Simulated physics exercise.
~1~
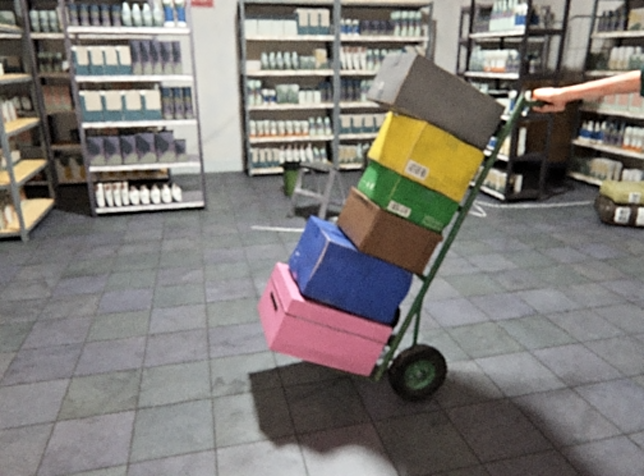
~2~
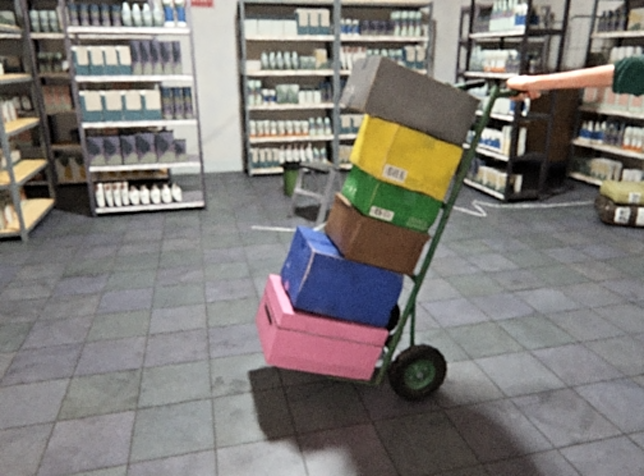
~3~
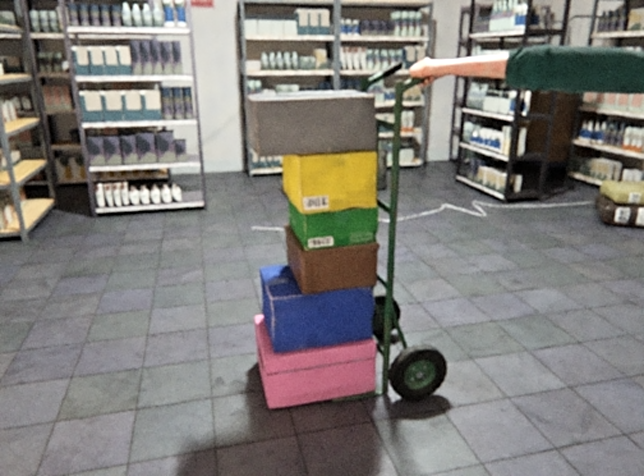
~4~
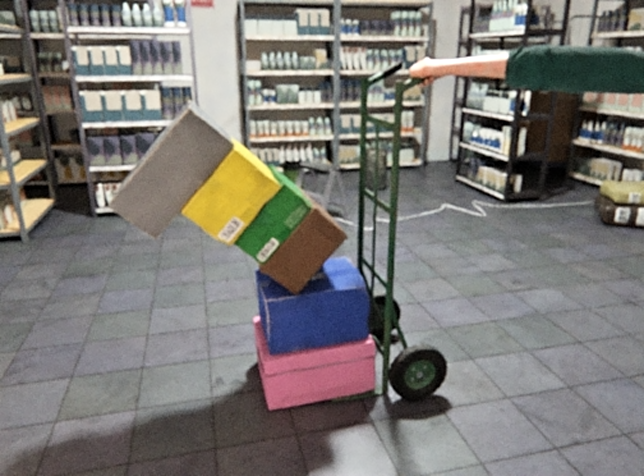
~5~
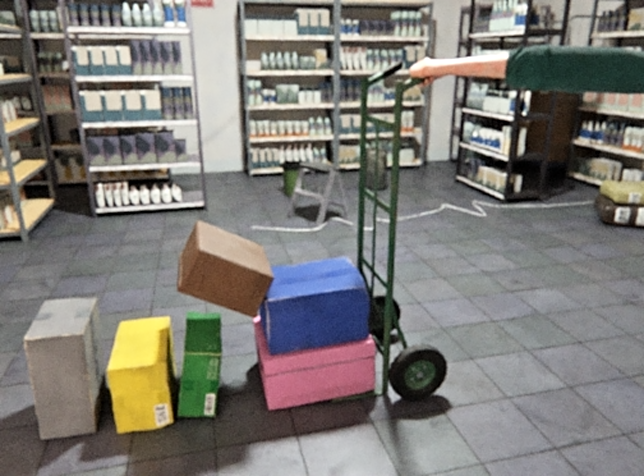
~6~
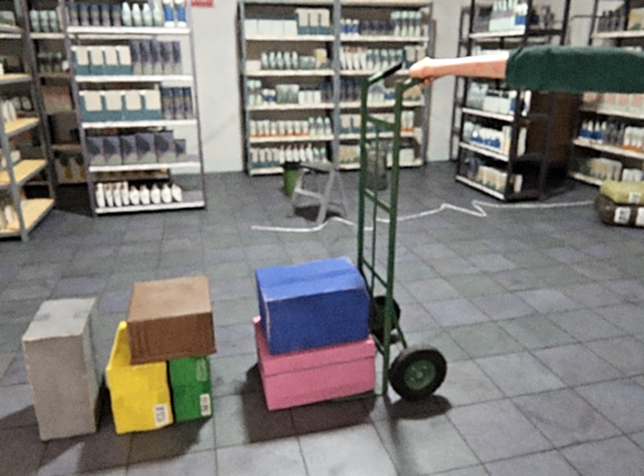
At first, a hand at the right holds a green hand truck tilted back, loaded with a stack of pink, blue, brown, green, yellow and grey boxes in a room lined with shelves. The arm swings the truck upright and holds it there. The upper part of the stack keeps going, and the grey, yellow, green and brown boxes tip over to the left together. The grey, yellow and green ones land on the floor while the brown one tumbles after them. It comes to rest on top of the yellow and green boxes, leaving the blue box on the pink one beside the truck.
